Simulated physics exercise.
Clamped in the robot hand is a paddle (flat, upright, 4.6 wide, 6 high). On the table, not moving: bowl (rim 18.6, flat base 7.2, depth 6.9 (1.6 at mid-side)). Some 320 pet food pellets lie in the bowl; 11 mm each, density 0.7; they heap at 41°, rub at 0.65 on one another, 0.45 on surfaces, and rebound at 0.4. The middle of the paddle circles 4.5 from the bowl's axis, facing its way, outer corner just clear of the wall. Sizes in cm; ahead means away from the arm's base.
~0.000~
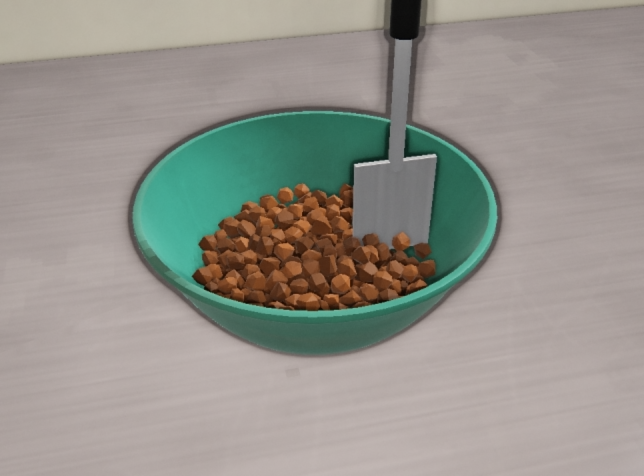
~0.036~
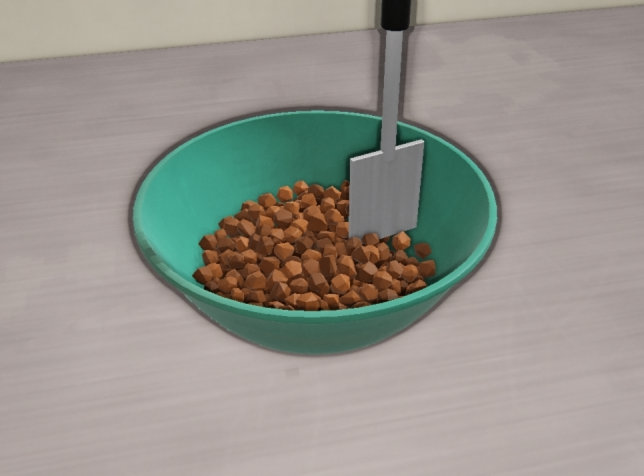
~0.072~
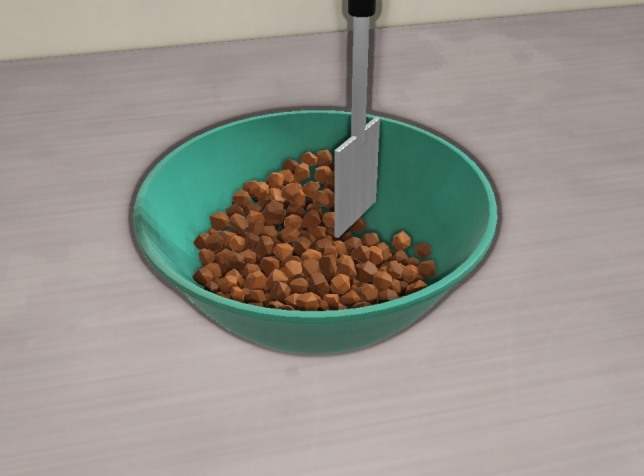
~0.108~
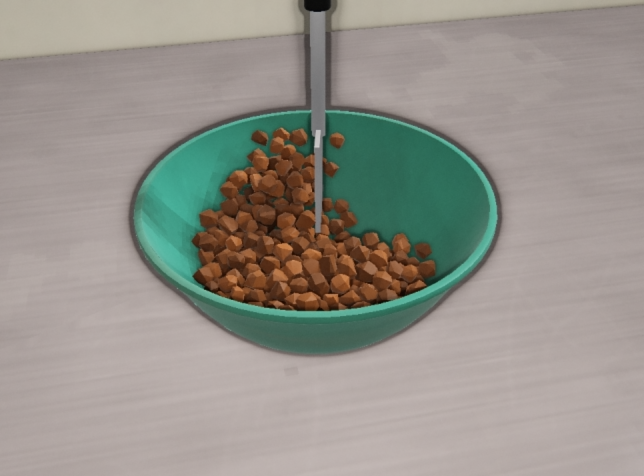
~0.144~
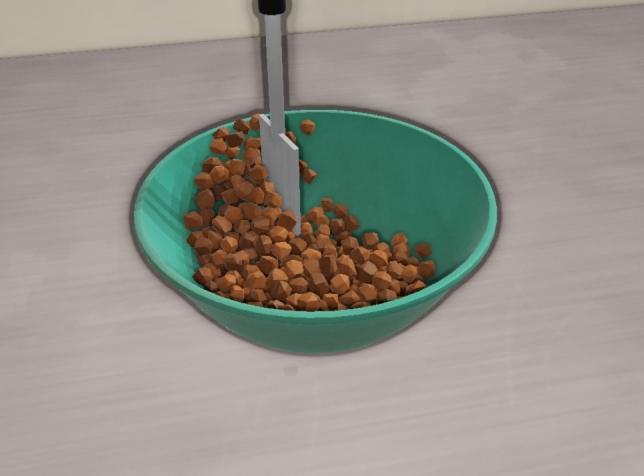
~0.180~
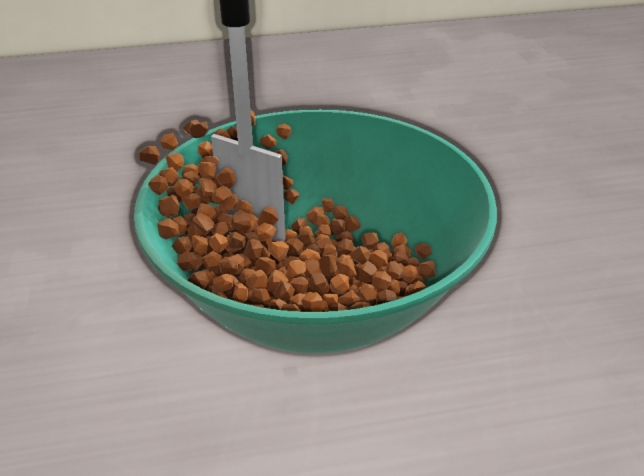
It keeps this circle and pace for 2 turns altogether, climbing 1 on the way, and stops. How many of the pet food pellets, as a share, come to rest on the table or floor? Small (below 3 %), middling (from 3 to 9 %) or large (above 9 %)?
On the table or floor the share is large, above 9 %.
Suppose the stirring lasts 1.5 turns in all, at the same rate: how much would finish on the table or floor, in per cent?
Then about 15 per cent.
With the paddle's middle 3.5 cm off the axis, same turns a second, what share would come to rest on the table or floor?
In that case some 20 per cent.
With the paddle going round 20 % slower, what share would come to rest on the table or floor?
It would be near 10 per cent.
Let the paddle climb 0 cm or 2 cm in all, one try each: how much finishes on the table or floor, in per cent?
About 35 and 20 per cent.
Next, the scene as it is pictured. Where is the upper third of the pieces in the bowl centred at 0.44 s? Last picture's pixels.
Around (408, 189).
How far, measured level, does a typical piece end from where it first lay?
Roughly 8 cm.
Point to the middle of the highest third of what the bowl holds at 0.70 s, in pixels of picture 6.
Around (278, 264).
After 0.44 s, 4° round, highest piece 9 above the table; 276 in the bowl, 28 on the table or floor, 16 in flight or on the tool.
After 0.70 s, 230° round, highest piece 8 above the table; 255 in the bowl, 63 on the table or floor, 2 in flight or on the tool.
After 1.03 s, 0° round, highest piece 7 above the table; 250 in the bowl, 69 on the table or floor, 1 in flight or on the tool.
After 1.73 s, 0° round, highest piece 6 above the table; 250 in the bowl, 70 on the table or floor.
In the end, 250 in the bowl, 70 on the table or floor. That is 22 % on the table or floor.
